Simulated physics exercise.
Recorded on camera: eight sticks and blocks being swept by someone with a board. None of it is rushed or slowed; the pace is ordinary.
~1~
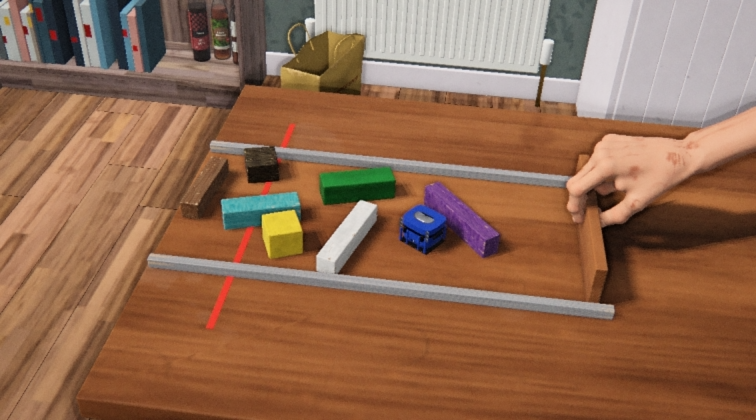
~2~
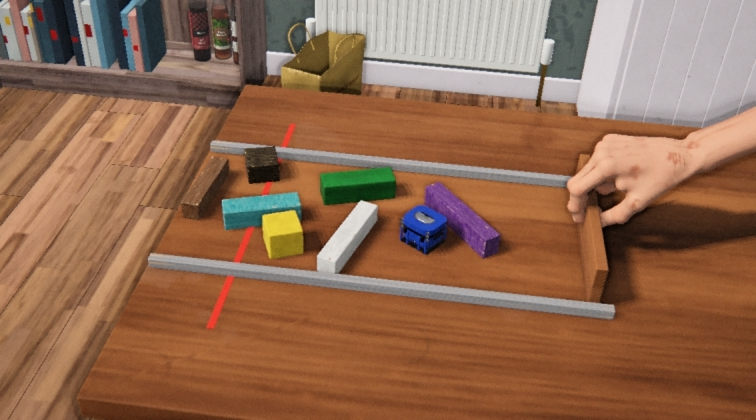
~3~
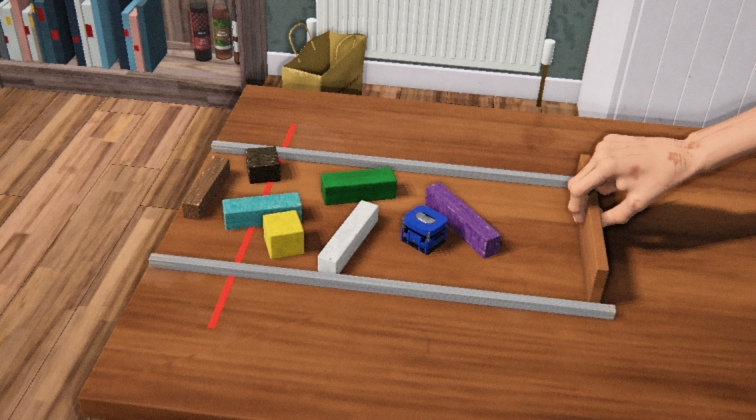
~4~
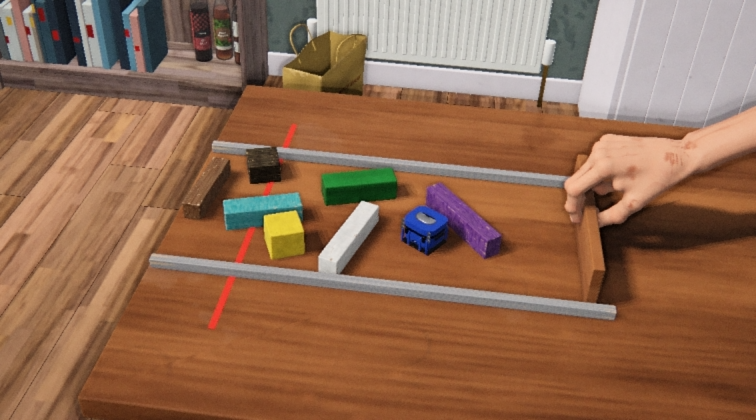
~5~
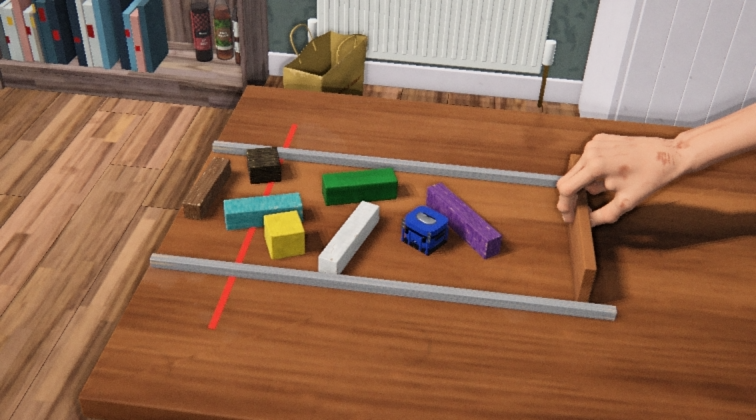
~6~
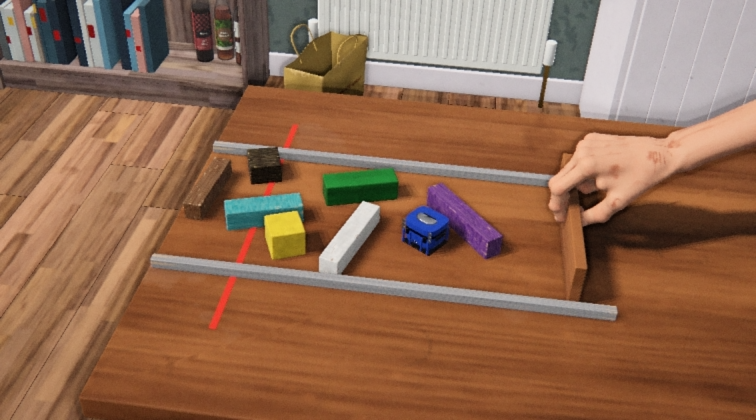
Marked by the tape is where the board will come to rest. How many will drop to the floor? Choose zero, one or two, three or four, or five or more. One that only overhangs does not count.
Three or four.
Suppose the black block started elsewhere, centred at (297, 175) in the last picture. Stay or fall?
I reckon from there it stays aboard.
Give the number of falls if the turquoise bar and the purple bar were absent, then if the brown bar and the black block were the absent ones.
Count of fallen: 1 / 2.
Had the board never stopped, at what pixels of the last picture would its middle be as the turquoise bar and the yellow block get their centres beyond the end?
Estimated middle: (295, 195), and (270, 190) for the other.
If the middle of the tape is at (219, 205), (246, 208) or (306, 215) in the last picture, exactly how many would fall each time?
Taken one after another, the numbers are 5, 3 and 0.
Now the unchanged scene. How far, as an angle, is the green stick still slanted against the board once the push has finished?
The angle comes out near 75 degrees.
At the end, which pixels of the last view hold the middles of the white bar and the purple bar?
Roughly at (188, 222) and at (256, 193), in that order.
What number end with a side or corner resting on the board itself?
My count gives 1.
Soon after, none off yet; brown bar at rest near (209, 187); black block at rest near (265, 165); turquoise bar at rest near (264, 212).
Then, none off yet; brown bar moved a little near (192, 185); black block moving near (262, 163); turquoise bar moved about its own width near (201, 207).
At rest, the number that fall off is three or four; fallen, yellow block, turquoise bar and brown bar.
